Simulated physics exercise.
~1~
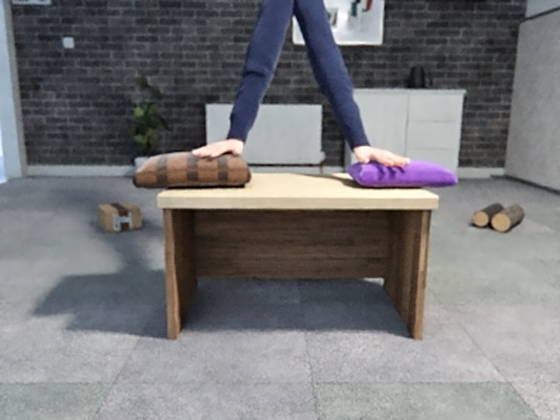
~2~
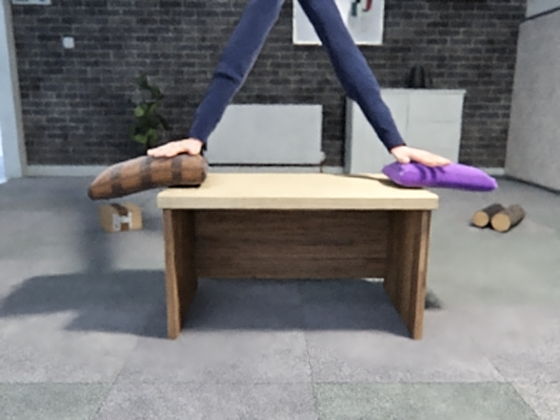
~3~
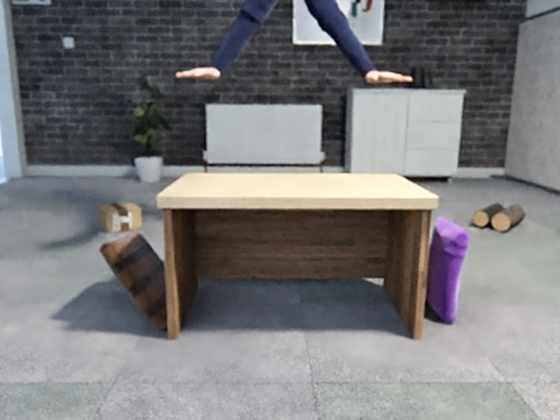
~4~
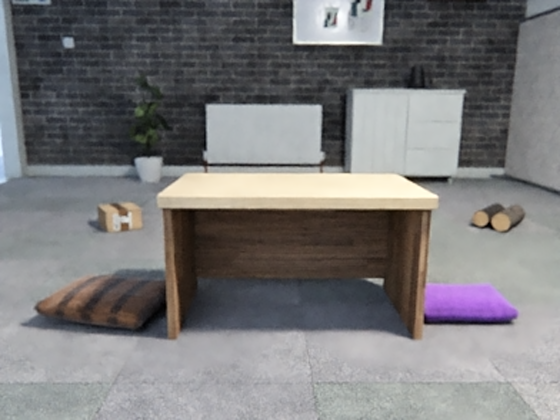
At the start, a brown checked cushion and a purple sack lie on top of a pale-topped wooden bench, with a person's hand resting on each. The hands push them apart, the brown cushion to the left and the purple sack to the right, until both hang well over the ends. Then the hands lift clear, and both objects drop off the bench, tilting steeply beside its legs. The arms leave the view. Finally, the brown cushion lies flat on the floor at the left and the purple sack lies at the right, leaving the bench top empty.
